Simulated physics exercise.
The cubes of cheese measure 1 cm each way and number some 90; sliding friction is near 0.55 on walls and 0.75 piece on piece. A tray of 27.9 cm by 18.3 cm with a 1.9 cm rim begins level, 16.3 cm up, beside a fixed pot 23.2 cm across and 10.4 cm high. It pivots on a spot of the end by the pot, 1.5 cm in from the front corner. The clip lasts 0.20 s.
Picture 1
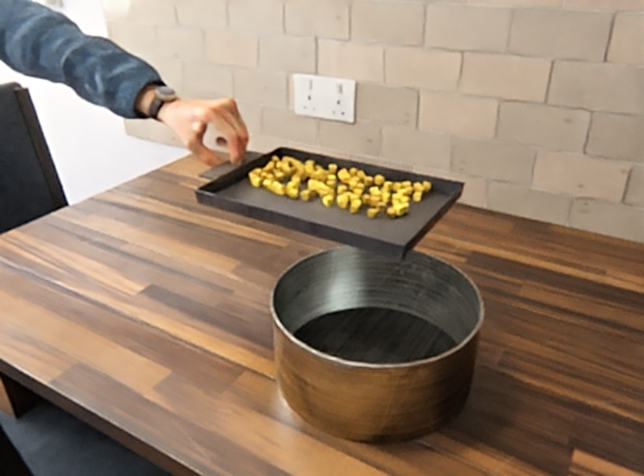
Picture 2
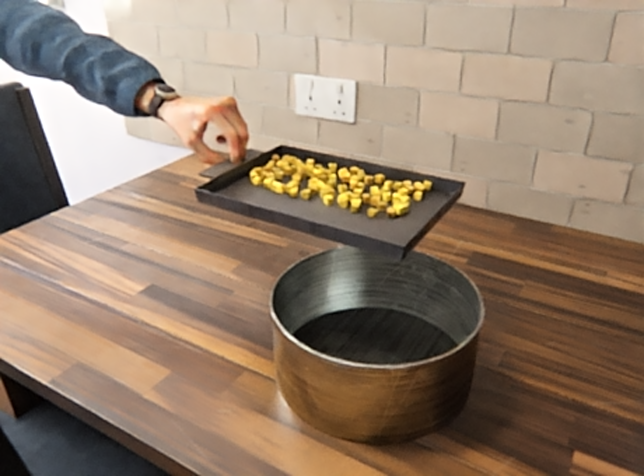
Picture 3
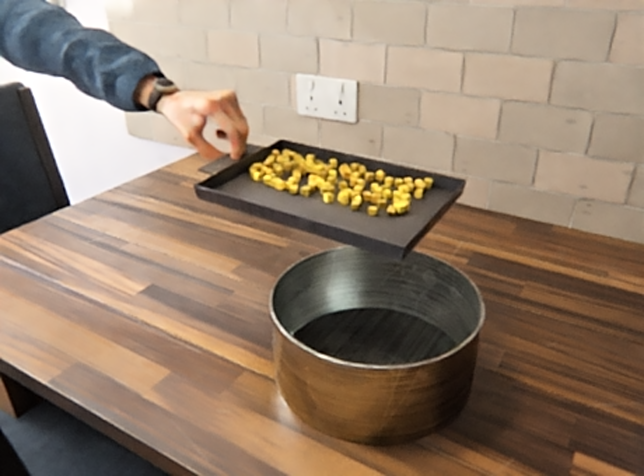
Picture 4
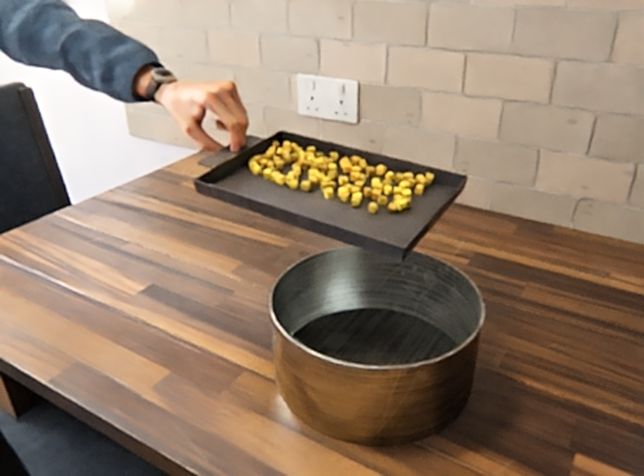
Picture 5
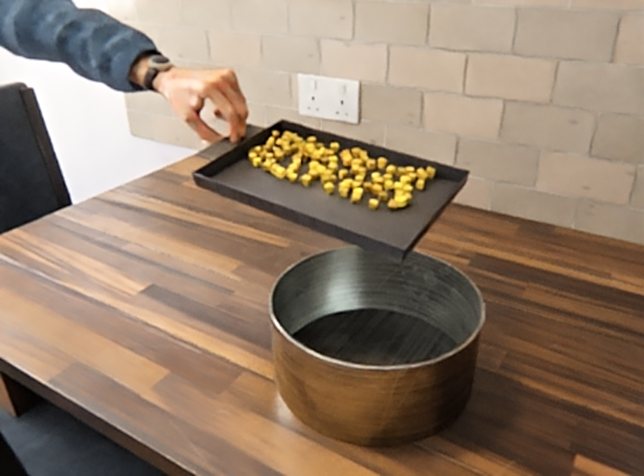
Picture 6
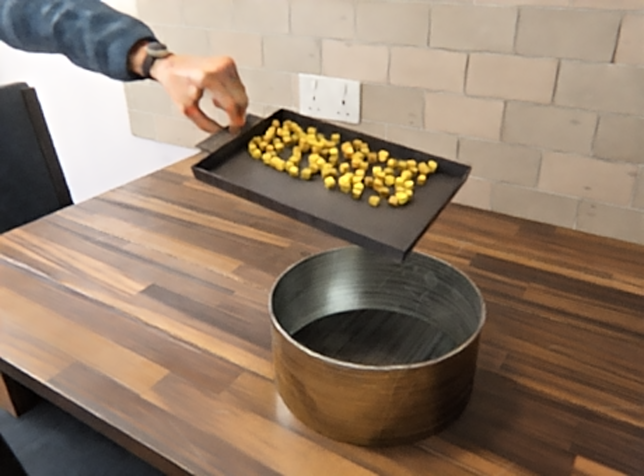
At a wooden table by a tiled wall, a hand slowly raising the left end of a dark tray of yellow cubes.
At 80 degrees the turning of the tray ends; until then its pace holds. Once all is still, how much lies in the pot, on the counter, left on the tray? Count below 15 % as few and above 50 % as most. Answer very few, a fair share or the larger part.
Pot: The larger part, counter: Very few, tray: A fair share.
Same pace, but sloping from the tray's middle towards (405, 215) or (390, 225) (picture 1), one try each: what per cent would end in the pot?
Some 10 and 30 per cent.
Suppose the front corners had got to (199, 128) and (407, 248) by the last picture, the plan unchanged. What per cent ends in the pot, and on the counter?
Pot 20, counter 55.
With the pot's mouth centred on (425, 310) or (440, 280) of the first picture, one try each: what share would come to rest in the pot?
Some 65 and 20 per cent.
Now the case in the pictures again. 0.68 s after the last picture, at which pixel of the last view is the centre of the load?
Around (383, 242).
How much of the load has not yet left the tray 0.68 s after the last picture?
About 75 per cent.
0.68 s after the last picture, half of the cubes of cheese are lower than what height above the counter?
Roughly 20 cm.
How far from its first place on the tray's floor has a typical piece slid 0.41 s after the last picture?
Some 3 cm.
Then, 0.41 s after the last picture, tilt 44 degrees; the tray holds 100 %, the pot 0 %.
Then, 0.68 s after the last picture, tilt 66 degrees; the tray holds 75 %, the pot 5 %.
Then, 1.06 s after the last picture, tilt 80 degrees; the tray holds 35 %, the pot 55 %.
In the end, pot 60 %, counter 5 %, tray 35 %.
